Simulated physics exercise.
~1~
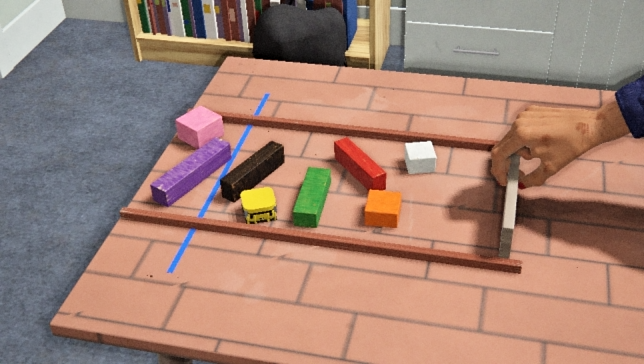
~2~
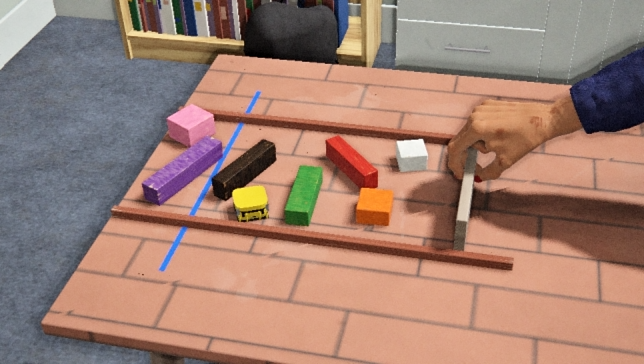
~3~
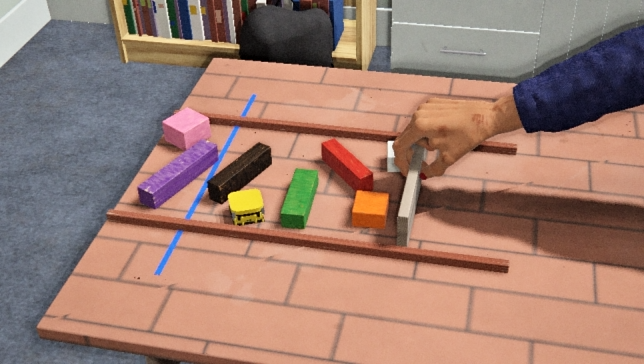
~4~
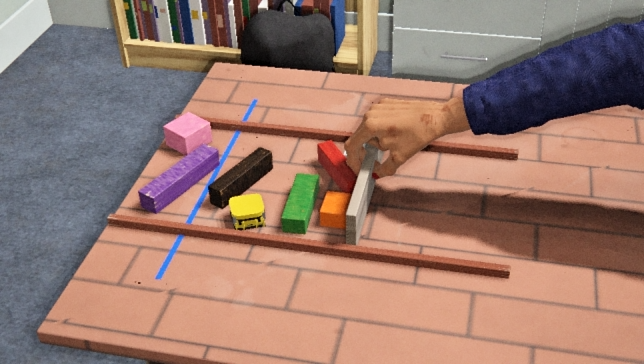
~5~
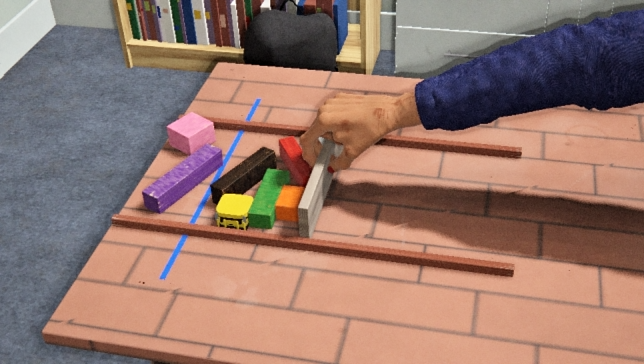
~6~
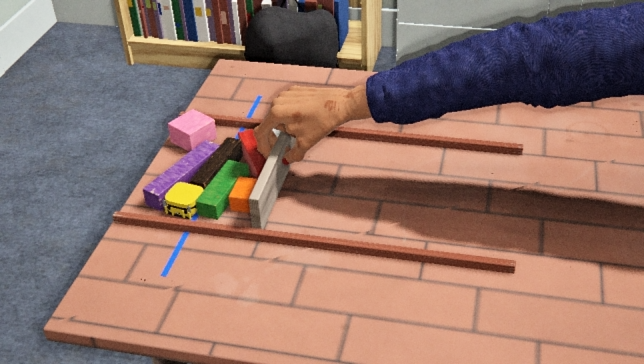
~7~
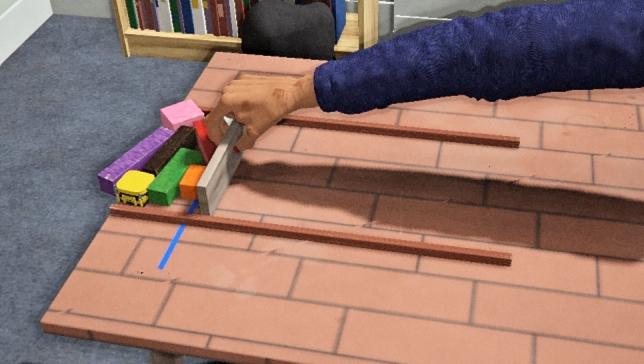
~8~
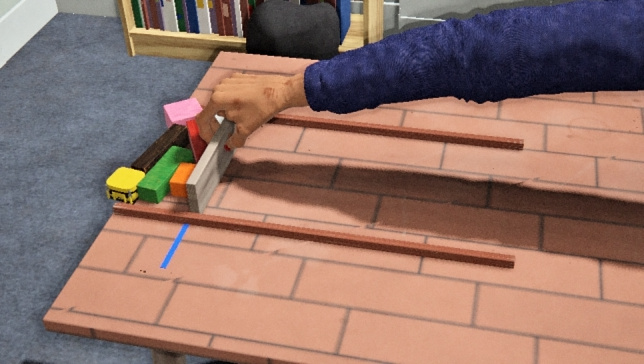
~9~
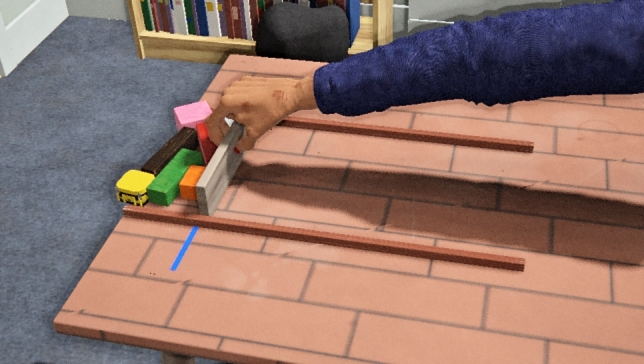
On a brick-patterned tabletop between two rails, a hand slides an upright board left, bunching colored blocks together and pushing them past a blue tape strip to the table's edge, where the purple bar drops off and the yellow block stays perched at the corner.
